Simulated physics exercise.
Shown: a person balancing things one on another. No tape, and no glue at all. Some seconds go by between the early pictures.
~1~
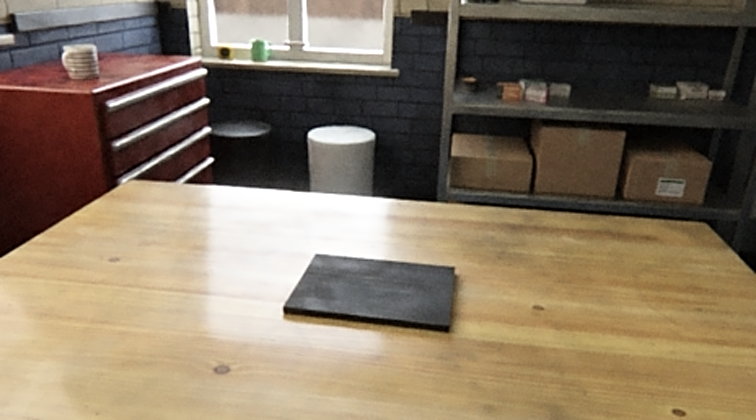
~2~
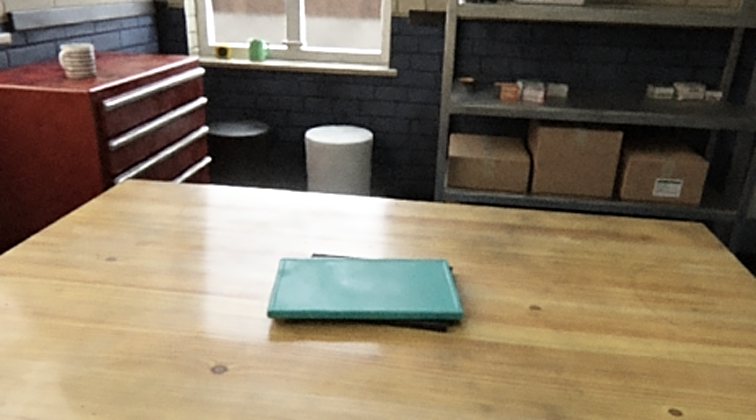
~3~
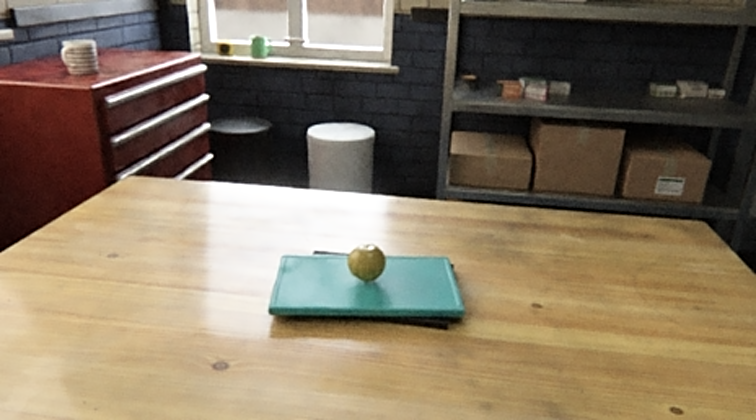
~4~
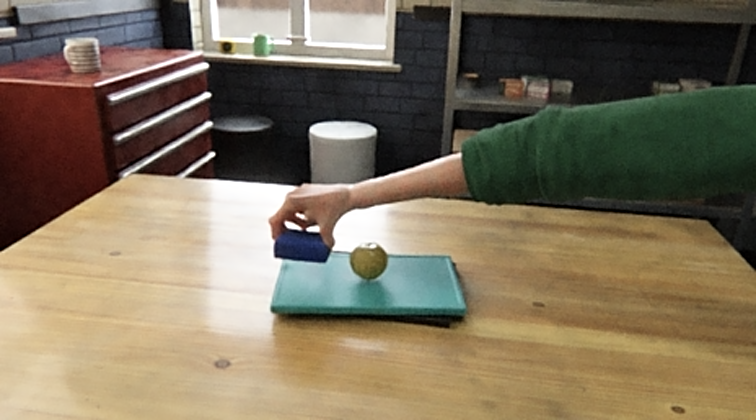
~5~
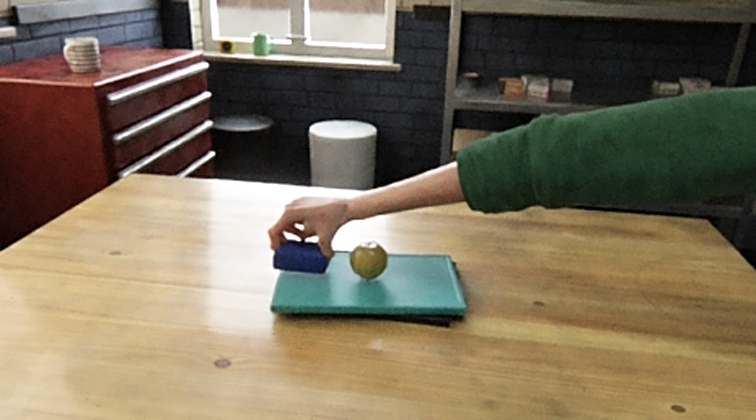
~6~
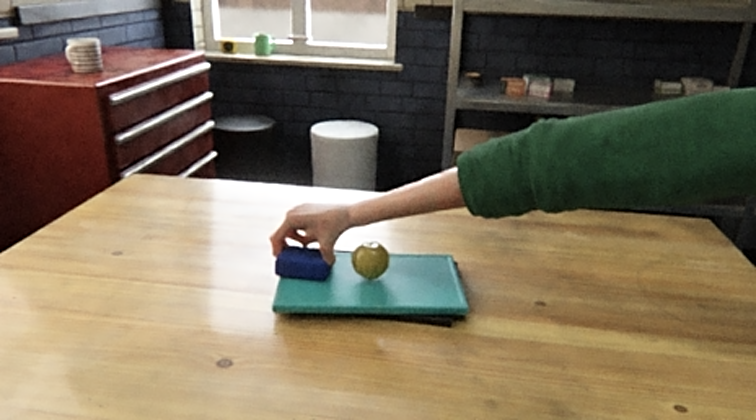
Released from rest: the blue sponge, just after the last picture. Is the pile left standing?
Yes, it is left standing.
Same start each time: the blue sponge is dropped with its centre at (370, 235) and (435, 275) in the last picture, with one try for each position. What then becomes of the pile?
Case 1: Collapse. Case 2: Stable.
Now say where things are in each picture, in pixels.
In the first picture, the last thing is not in view yet.
In the second picture, the last thing is not in view yet.
In the third picture, the last thing is not in view yet.
The fourth picture shows still above its spot; blue sponge (304, 245); turquoise tray (368, 282).
The fifth picture shows still above its spot; blue sponge (303, 256); yellow apple (369, 260).
The sixth picture shows in place under the hand; blue sponge (305, 262).
Then, 0.50 s later than the last frame, all is still.
Then, 1.20 s later than the last frame, blue sponge resting near (305, 262).
When it is over, all 4 as before. End places, in pixels of the last picture, blue sponge near (305, 262). The pile keeps its balance.
